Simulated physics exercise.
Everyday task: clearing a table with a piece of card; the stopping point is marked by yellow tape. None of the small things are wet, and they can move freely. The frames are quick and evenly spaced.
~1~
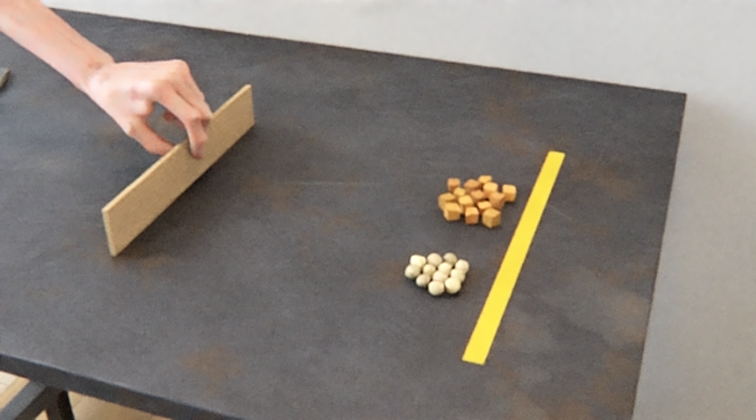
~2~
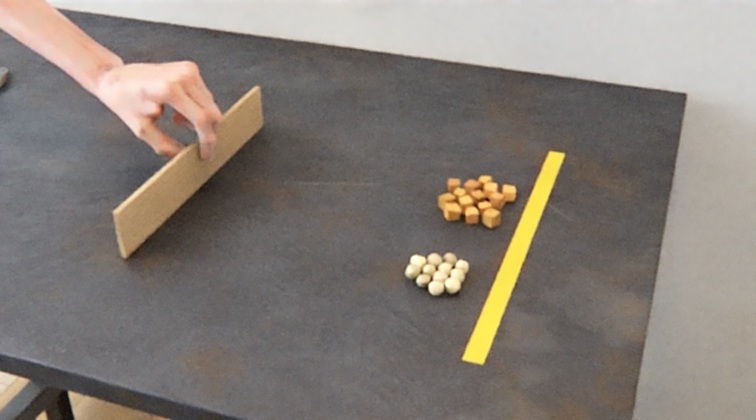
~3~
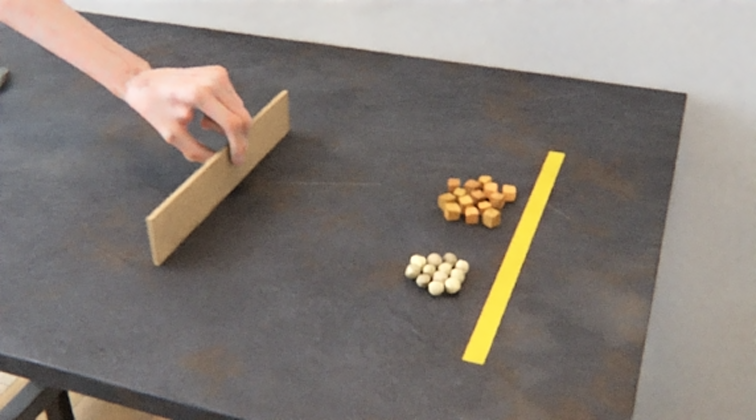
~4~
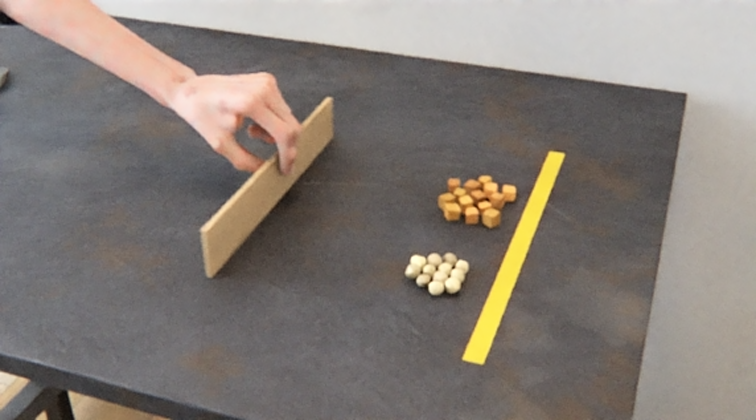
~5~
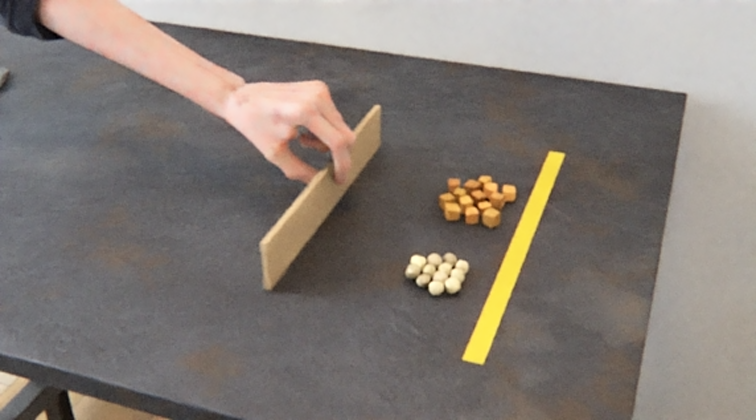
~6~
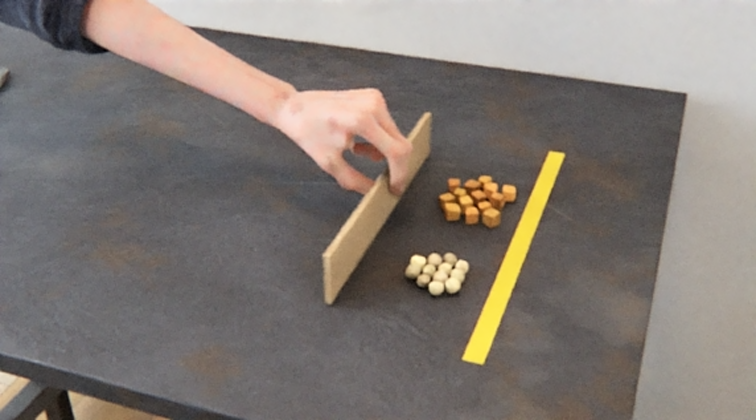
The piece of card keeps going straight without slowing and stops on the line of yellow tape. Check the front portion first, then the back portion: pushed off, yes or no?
Front portion, yes; back portion, yes.
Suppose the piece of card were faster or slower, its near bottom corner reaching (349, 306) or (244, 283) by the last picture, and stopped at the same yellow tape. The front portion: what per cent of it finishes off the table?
About 100 and 90 per cent.
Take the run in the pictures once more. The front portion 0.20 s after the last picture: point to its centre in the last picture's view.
Centre, estimated: (570, 296).
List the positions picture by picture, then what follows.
In the first frame, piece of card near (120, 221), at rest; yellow tape near (554, 161), well back from the edge; edge at (657, 272); front portion near (441, 278), a few macadamia nuts; back portion near (478, 199), a few croutons.
In the second frame, piece of card near (131, 224); back portion near (478, 199).
In the third frame, piece of card near (163, 230); front portion near (441, 278).
In the fourth frame, piece of card near (217, 242); back portion near (478, 199).
In the fifth frame, piece of card near (275, 254); front portion near (441, 278).
In the sixth frame, piece of card near (336, 267); yellow tape near (554, 161); edge at (657, 272); front portion near (441, 278); back portion near (478, 199).
Then, 0.09 s on from there, piece of card still moving, near (475, 191); front portion all on the table, its front near (476, 305); back portion all on the table, its front near (541, 200).
Then, 0.20 s on from there, piece of card stopped at the yellow tape; front portion all on the table, its front near (574, 366); back portion all on the table, its front near (638, 227).
Then, 0.48 s on from there, piece of card stopped at the yellow tape; front portion the whole lot over the edge; back portion near half over the edge.
In the end, piece of card stopped at the yellow tape; front portion the whole lot over the edge; back portion near half over the edge.
